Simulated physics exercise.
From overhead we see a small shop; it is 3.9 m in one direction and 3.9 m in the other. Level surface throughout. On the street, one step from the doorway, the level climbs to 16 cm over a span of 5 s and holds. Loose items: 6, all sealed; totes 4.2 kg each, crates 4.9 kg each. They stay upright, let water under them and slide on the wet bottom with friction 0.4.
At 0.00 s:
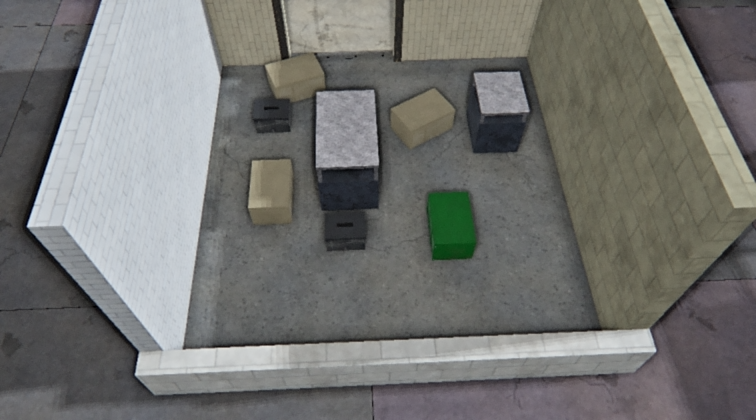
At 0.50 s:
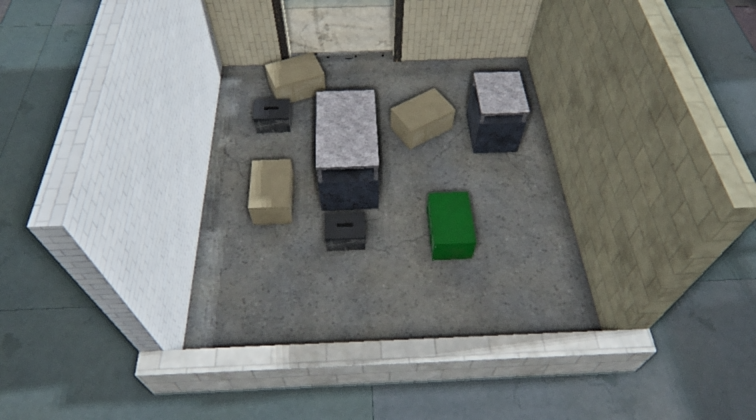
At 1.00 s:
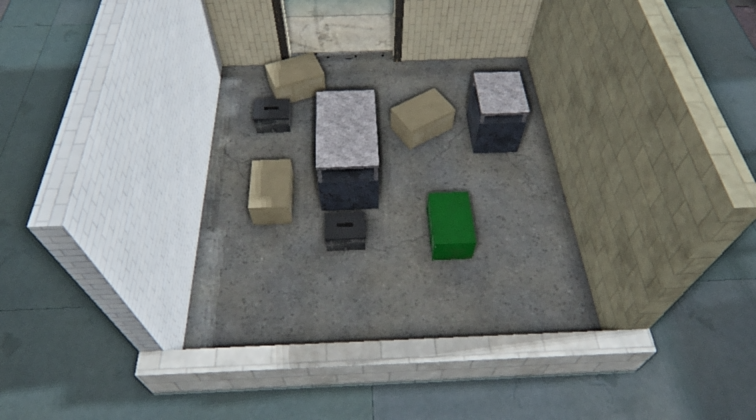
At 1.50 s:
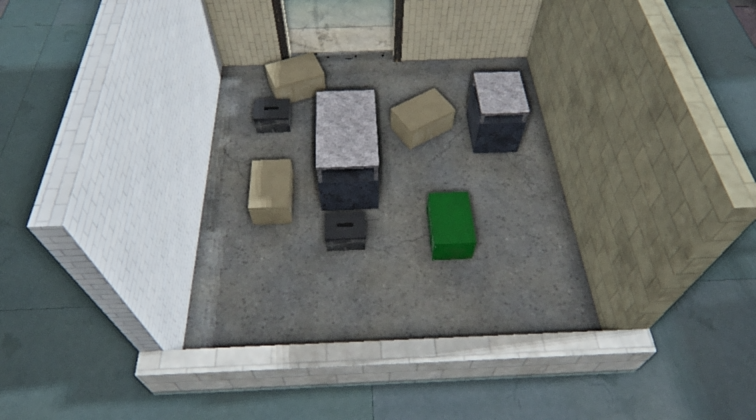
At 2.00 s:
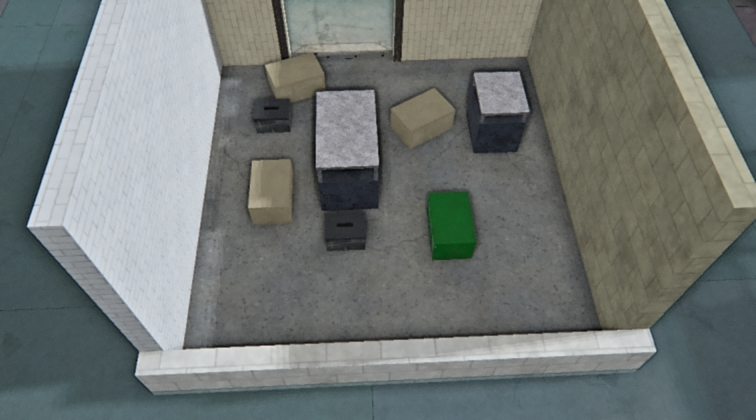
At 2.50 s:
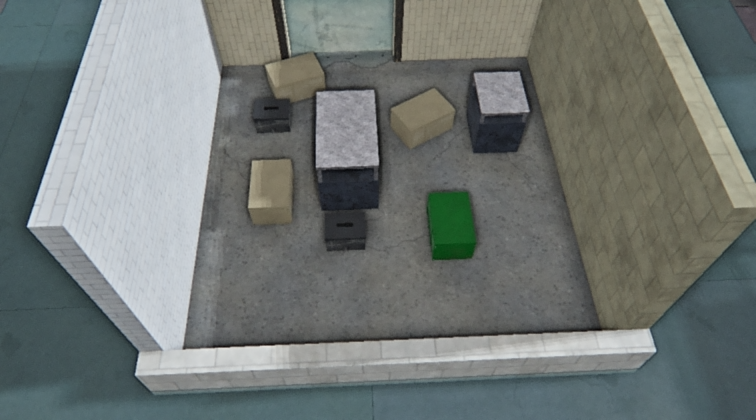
A green crate sat still on the gray floor of a small walled shop, among tan and dark boxes and marble-topped blocks, while the ground outside changed from purplish-gray to bluish-green and nothing inside moved.
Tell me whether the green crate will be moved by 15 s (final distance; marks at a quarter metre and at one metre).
Displacement: Moderate.
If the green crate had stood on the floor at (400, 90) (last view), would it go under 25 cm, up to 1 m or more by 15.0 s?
It hardly budges.
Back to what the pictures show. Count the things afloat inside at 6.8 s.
Total: 3.
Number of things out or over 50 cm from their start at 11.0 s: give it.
I count 5.
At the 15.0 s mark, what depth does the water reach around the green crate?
I'd say around 9 cm.
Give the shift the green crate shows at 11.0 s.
Around 80 centimetres.
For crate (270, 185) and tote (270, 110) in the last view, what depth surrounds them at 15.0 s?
Close to 8 and 7 centimetres.
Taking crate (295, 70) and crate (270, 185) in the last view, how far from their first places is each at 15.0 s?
Shifts: 140 cm / 250 cm.
After 3.5 s the green crate is near (452, 217), 0.0 m from its start, aground; 0 afloat.
After 6.8 s the green crate is near (458, 233), 0.2 m from its start, aground; 3 afloat.
After 11.0 s the green crate is near (482, 279), 0.7 m from its start, afloat; 6 afloat.
After 15.0 s the green crate is near (430, 180), 0.5 m from its start, afloat; 6 afloat.
